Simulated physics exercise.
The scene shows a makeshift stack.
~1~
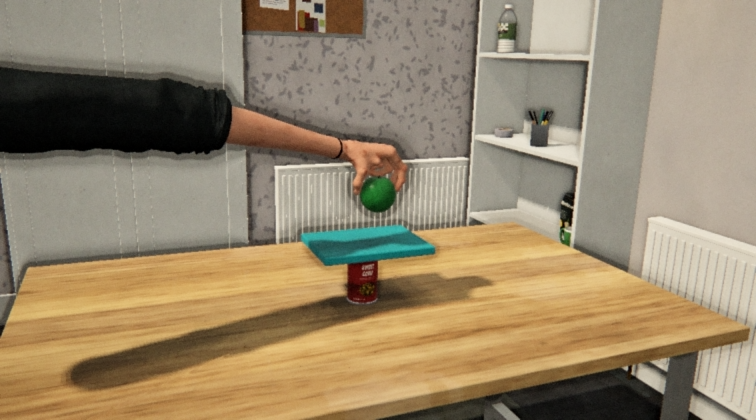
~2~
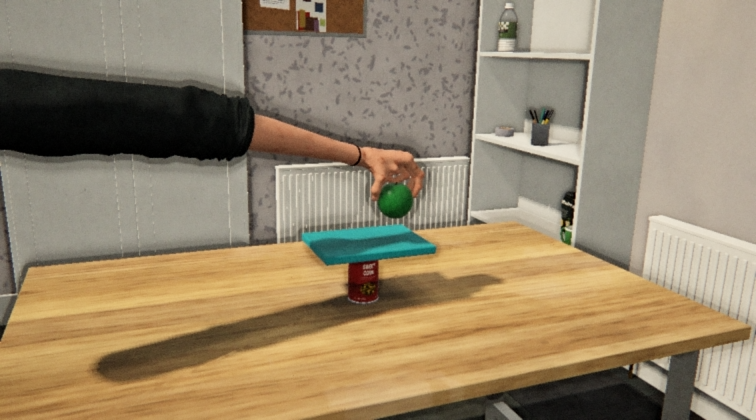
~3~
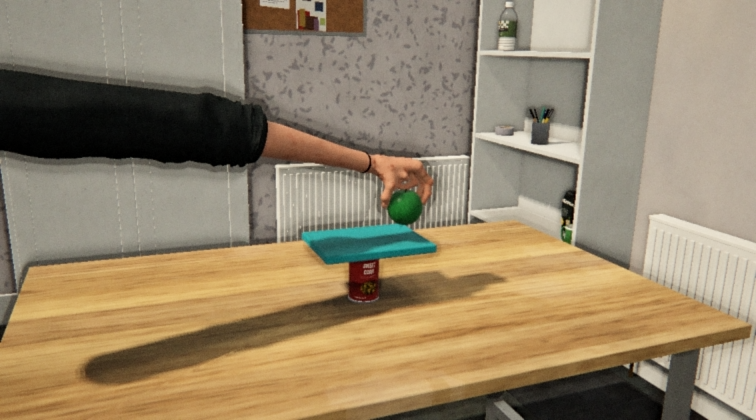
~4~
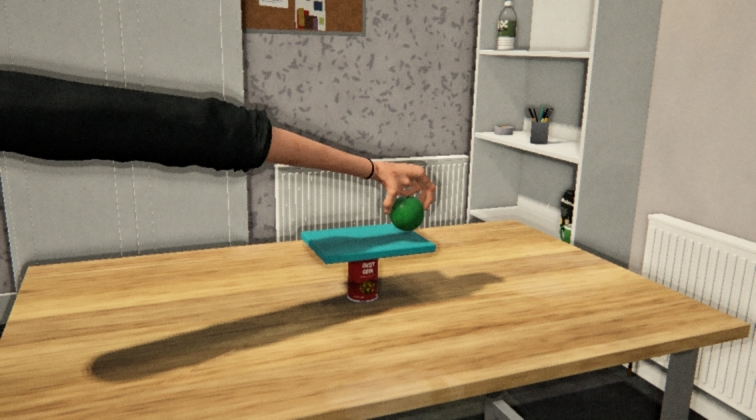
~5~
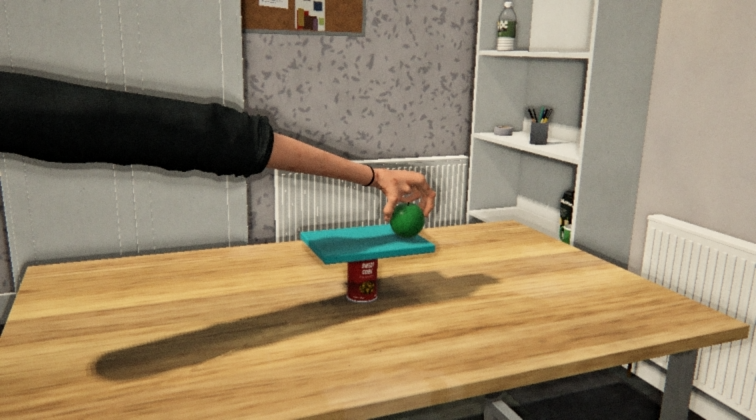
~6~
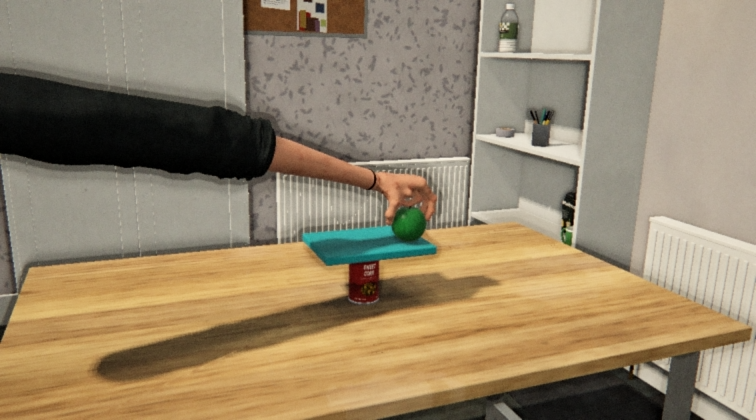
A hand holding a green apple moves a short way to the right above a teal board that rests on a red tin on a wooden table. It then lowers the apple onto the right side of the board and keeps its fingers around it, while the board and tin stay almost still.
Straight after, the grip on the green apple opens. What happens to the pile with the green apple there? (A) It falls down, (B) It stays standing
The answer is A.
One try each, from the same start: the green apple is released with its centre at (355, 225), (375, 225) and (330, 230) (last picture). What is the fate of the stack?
The stack remains standing in the first case, remains standing in the second, and tumbles down in the third.
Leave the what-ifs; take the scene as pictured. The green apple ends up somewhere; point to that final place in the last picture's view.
I'd say around (438, 285) in the last view.
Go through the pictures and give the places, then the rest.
The first picture shows still above its spot; green apple (378, 194); red tin (363, 274).
The second picture shows still above its spot; green apple (395, 200); red tin (363, 273).
The third picture shows still above its spot; green apple (405, 207); red tin (364, 272).
The fourth picture shows still above its spot; green apple (407, 213); red tin (363, 272).
The fifth picture shows set down, still held; green apple (407, 220); red tin (362, 272).
The sixth picture shows set down, still held; green apple (409, 224); red tin (364, 274).
Then, 0.30 s later than the last frame, green apple now fallen; turquoise lid tilted by 64°.
Then, 0.40 s later than the last frame, turquoise lid on its side.
Then, 0.70 s later than the last frame, turquoise lid now fallen.
Then, 0.80 s later than the last frame, things are still on the move.
When it is over, fallen, green apple and turquoise lid; red tin as before. End places, in pixels of the last picture, green apple near (438, 285). The stack comes apart.
